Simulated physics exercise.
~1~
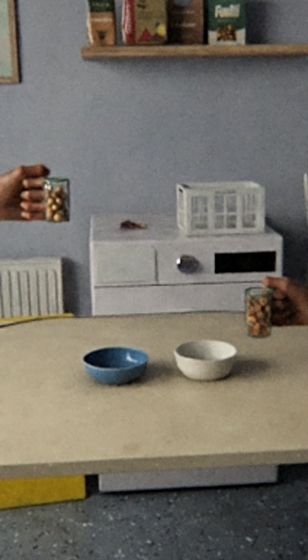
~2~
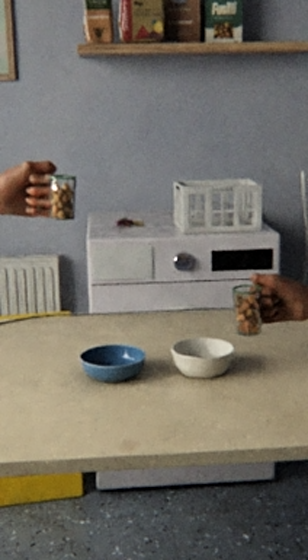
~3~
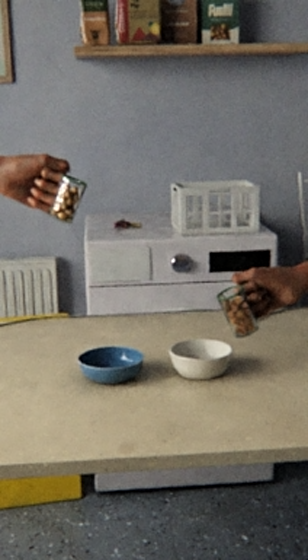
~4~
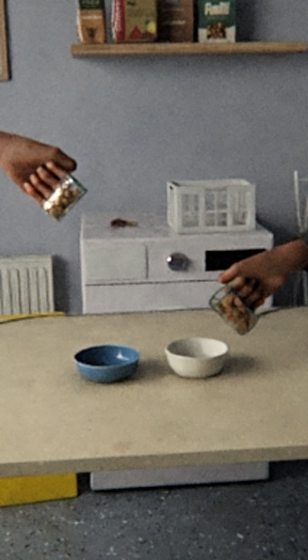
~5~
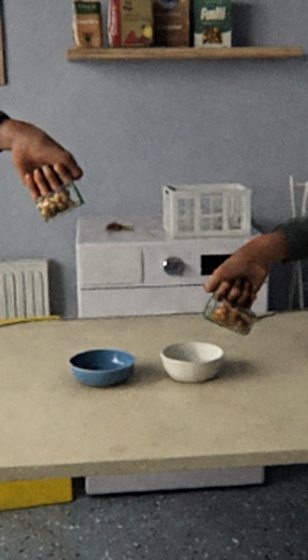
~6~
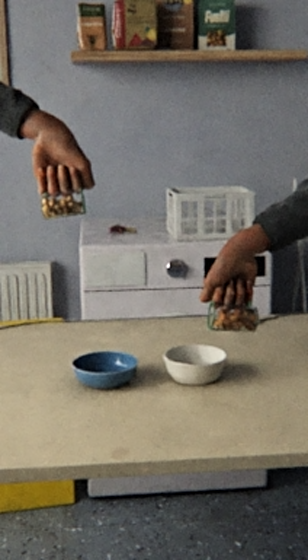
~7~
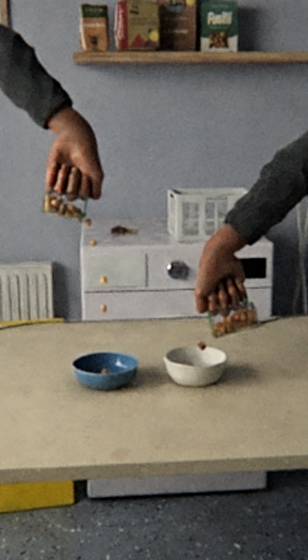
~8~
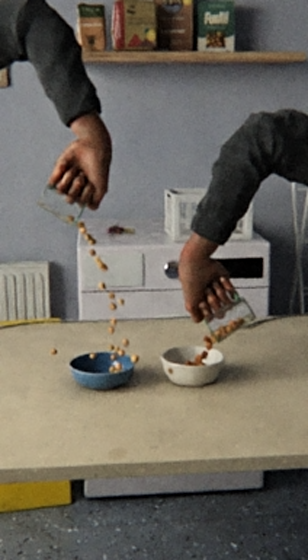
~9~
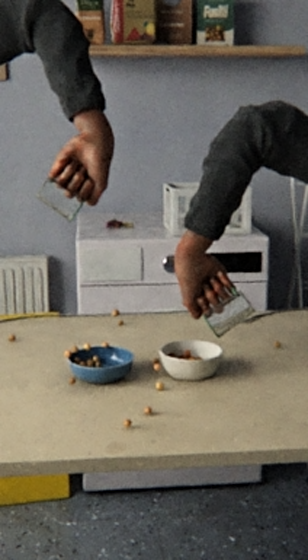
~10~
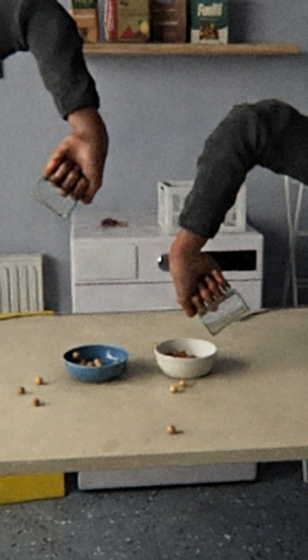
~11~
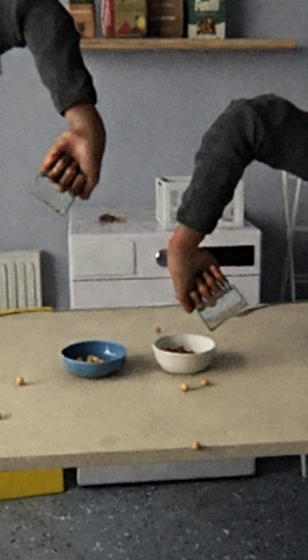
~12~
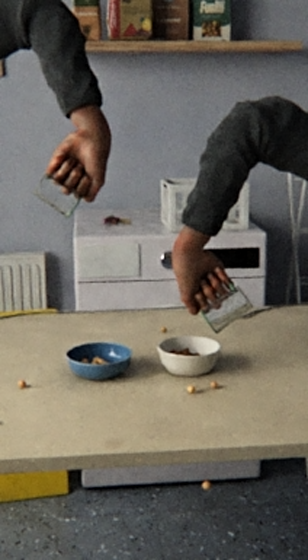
Two hands, one at the left and one lower at the right, hold small clear cups of brownish, nut-like pieces above a beige table, seen from the front by a slightly swaying camera. A blue bowl sits left of a white one, with a white cabinet, a crate and a shelf of packets behind. The hands tilt the cups until they turn over, and the pieces tumble out. The left stream falls farther, and several pieces bounce out across the table, while the right load settles in the white bowl. Finally both cups hang emptied, strays lie on the table and one drops past its front edge.
